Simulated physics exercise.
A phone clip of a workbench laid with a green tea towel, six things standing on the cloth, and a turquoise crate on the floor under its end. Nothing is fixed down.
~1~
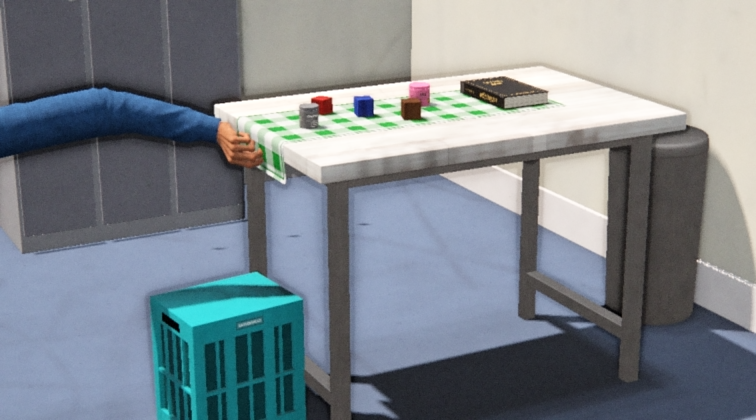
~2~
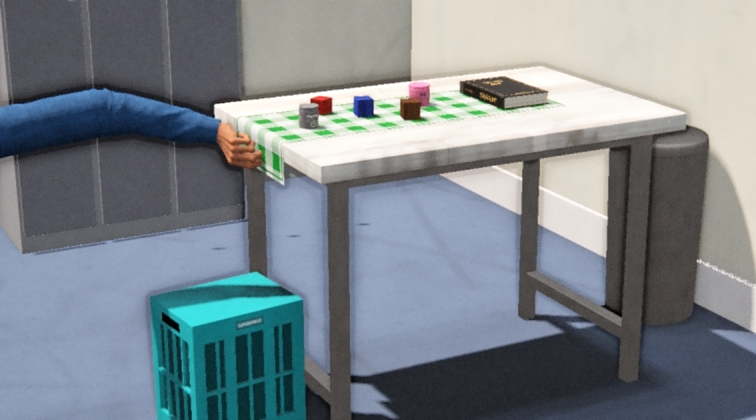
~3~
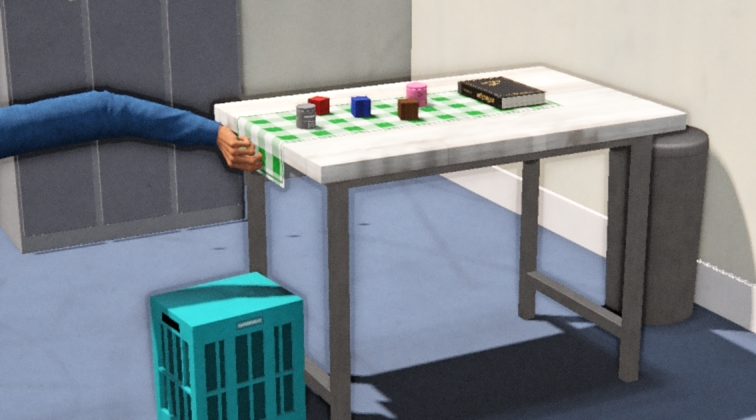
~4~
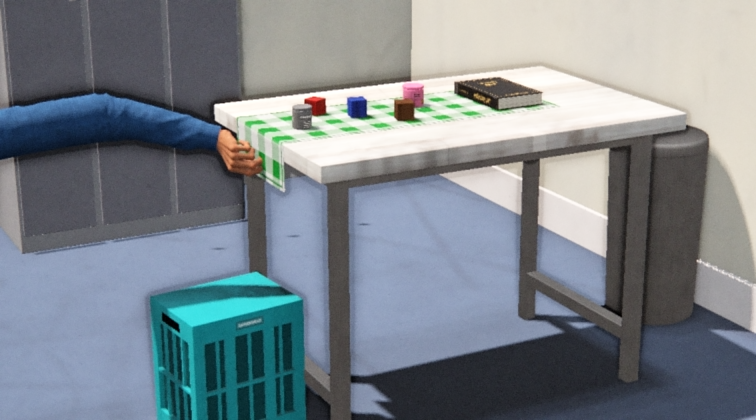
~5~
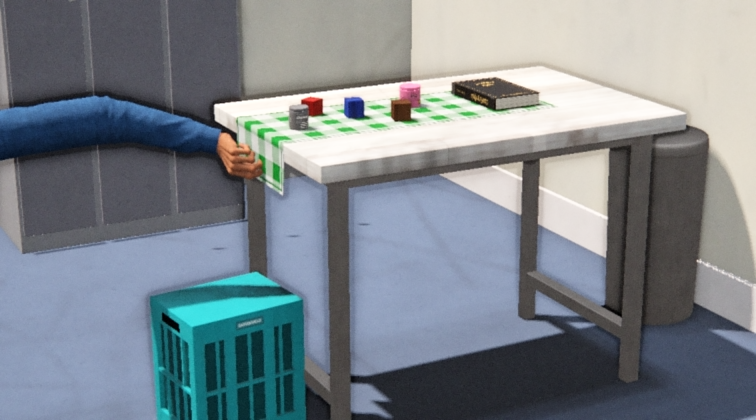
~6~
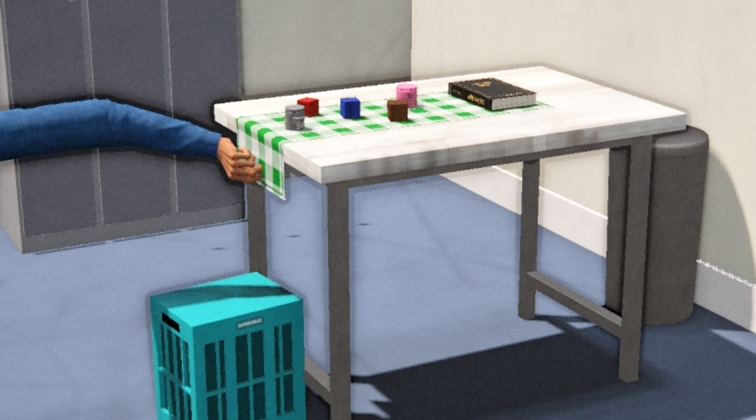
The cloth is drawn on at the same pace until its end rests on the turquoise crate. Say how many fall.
Over the edge go three.
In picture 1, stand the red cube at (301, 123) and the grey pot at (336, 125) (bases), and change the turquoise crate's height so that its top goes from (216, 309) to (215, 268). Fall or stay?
The red cube drops off, the grey pot is carried off.
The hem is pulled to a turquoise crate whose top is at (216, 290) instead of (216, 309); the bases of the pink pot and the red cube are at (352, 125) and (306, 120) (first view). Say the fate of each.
The pink pot goes over, the red cube goes over.
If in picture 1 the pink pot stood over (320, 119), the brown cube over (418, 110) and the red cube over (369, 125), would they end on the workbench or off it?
The pink pot tumbles off, the brown cube does not fall, the red cube drops off.
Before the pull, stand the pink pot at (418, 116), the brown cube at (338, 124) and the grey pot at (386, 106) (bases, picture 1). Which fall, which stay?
The pink pot remains up; the brown cube comes down; the grey pot remains up.
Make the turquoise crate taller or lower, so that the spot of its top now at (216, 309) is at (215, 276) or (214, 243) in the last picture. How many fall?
The count: 2 and 1.
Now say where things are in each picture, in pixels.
Hem (285, 184); grey pot (309, 105); red cube (322, 97); blue cube (364, 97); brown cube (411, 100); pink pot (419, 84); top of the crate (216, 309), in the first picture.
Hem (284, 185); grey pot (308, 105), in the second picture.
Hem (284, 188); red cube (319, 98), in the third picture.
Hem (285, 192); blue cube (357, 98); top of the crate (216, 309), in the fourth picture.
Hem (283, 196); brown cube (401, 101), in the fifth picture.
Hem (285, 200); grey pot (294, 107); red cube (308, 99); blue cube (350, 99); brown cube (397, 102); pink pot (407, 86), in the sixth picture.
Early on, hem near (260, 232); grey pot gone.
Midway, hem on the crate; grey pot and red cube gone.
Finally, hem on the crate; grey pot, red cube and blue cube gone. The workbench loses three.
